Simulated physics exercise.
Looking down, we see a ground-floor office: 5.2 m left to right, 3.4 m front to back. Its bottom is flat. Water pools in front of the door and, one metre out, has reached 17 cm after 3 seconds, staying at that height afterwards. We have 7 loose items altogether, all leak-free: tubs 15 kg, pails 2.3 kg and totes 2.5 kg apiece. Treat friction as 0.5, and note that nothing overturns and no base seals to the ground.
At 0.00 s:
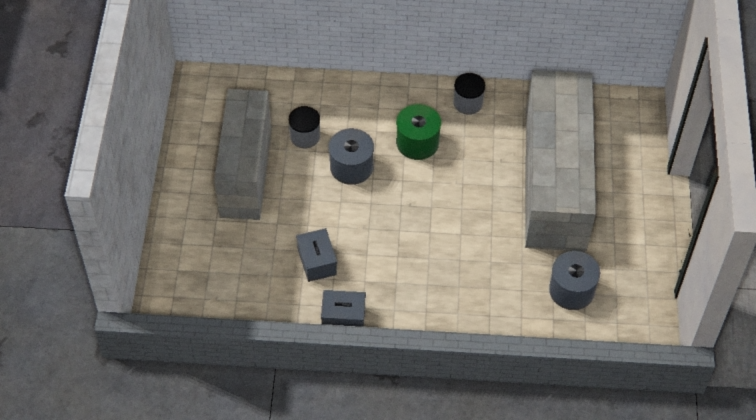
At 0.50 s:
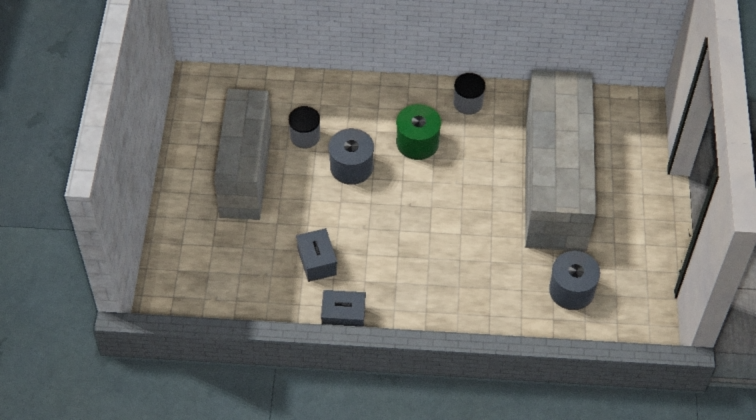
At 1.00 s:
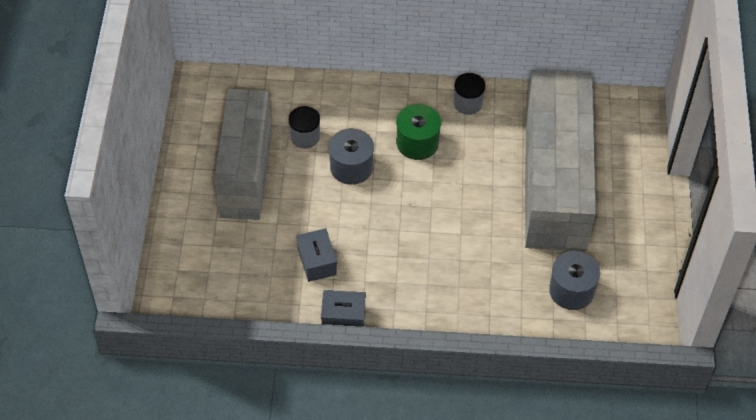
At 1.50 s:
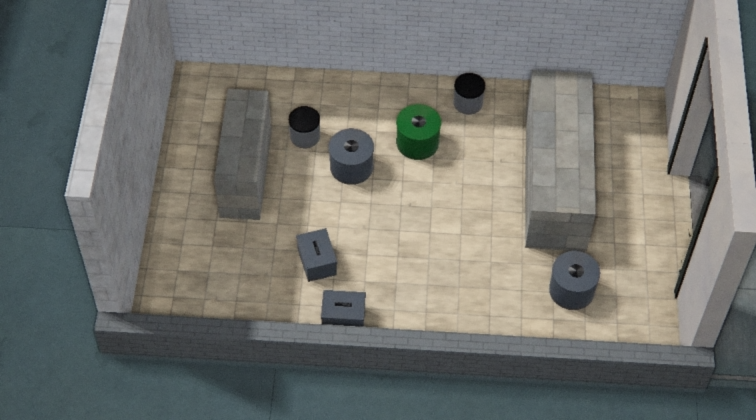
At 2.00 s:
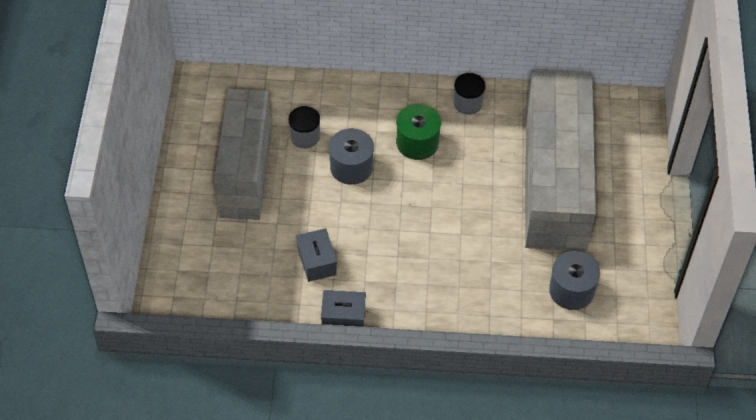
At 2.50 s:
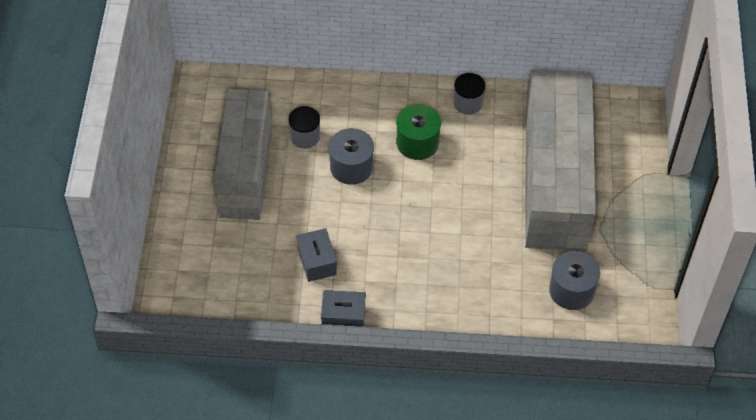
The clip shows a tiled room from above, with a green tub, grey tubs, pails and boxes standing still while water covers the ground outside, then enters through the doorway on the right and spreads over the nearby floor.
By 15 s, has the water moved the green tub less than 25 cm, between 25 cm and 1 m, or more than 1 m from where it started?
It is going to stay near home.
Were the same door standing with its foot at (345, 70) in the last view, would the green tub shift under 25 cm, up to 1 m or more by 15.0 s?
Then the green tub slides a little.
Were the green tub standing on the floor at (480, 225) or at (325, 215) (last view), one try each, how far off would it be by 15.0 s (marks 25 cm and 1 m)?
Results in order: It remains near its start; it remains near its start.
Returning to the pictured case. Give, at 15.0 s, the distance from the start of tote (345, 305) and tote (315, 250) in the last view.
They sit 200 cm and 250 cm away, in the order given.
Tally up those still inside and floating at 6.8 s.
At that instant the tally stands at 1.
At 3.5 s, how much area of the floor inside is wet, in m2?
I'd put it close to 1.5 m2.
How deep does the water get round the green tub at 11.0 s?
The depth there is around 4 cm.
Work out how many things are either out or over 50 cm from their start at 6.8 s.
The answer is 1.
After 3.5 s the green tub is near (419, 122), 0.0 m from its start, aground; 0 afloat.
After 6.8 s the green tub is near (419, 122), 0.0 m from its start, aground; 1 afloat.
After 11.0 s the green tub is near (419, 122), 0.0 m from its start, aground; 4 afloat.
After 15.0 s the green tub is near (419, 122), 0.0 m from its start, aground; 4 afloat.
